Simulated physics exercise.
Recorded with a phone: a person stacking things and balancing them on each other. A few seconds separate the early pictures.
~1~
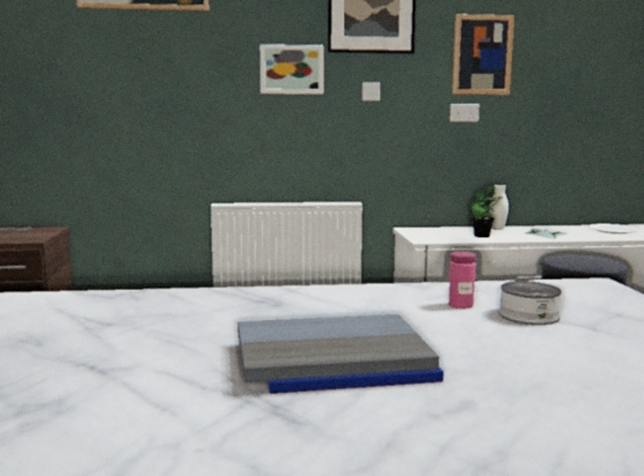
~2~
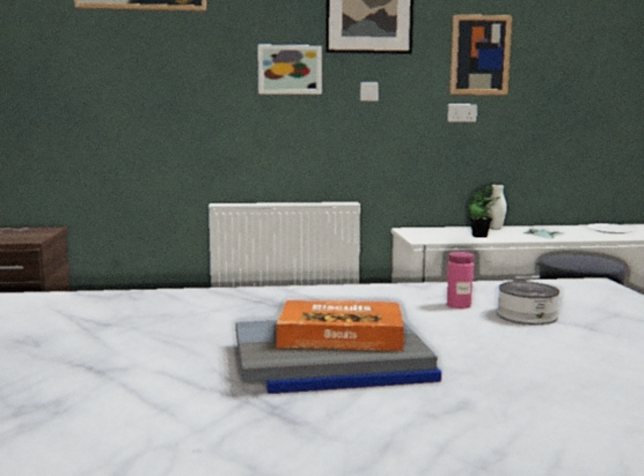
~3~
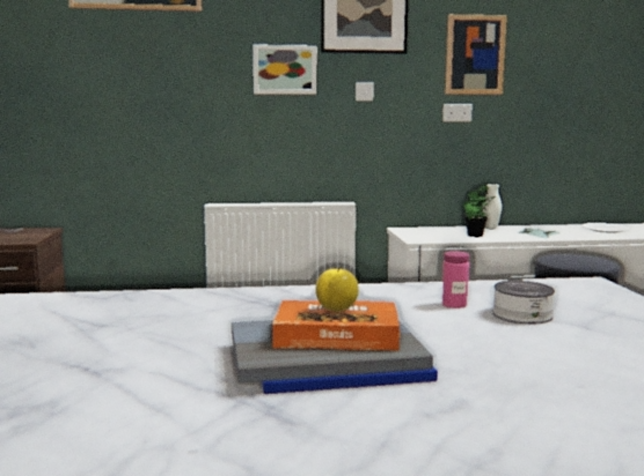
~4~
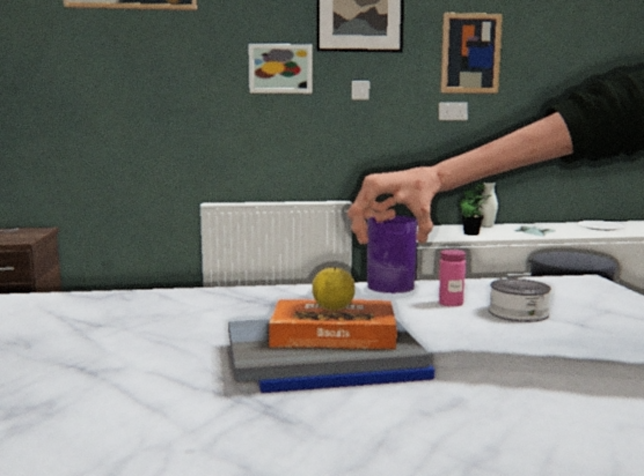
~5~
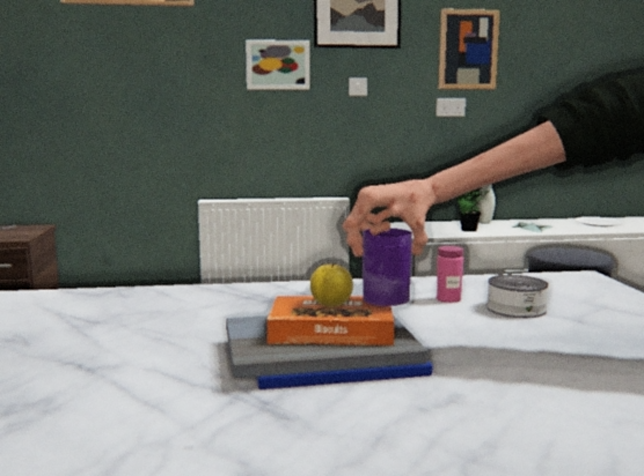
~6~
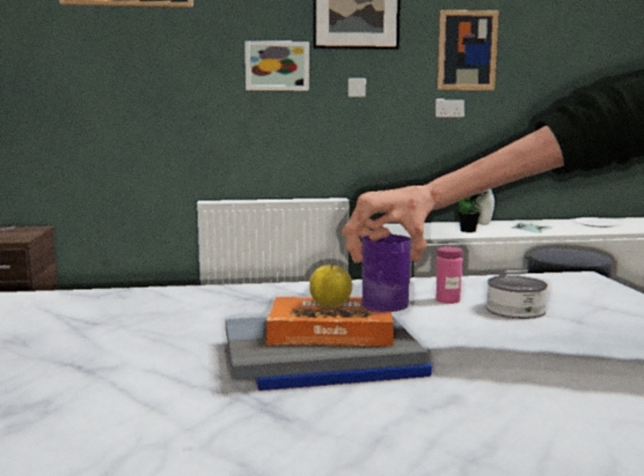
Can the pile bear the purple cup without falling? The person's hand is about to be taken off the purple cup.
Yes, it bears it.
Then, 0.40 s past the last view, nothing moves.
Then, 1.50 s past the last view, purple cup resting near (386, 272).
Then, 2.40 s past the last view, purple cup resting near (386, 273).
Finally, all 7 still in place. Final places as the last picture's camera would see them, purple cup near (386, 273). The pile stays up.
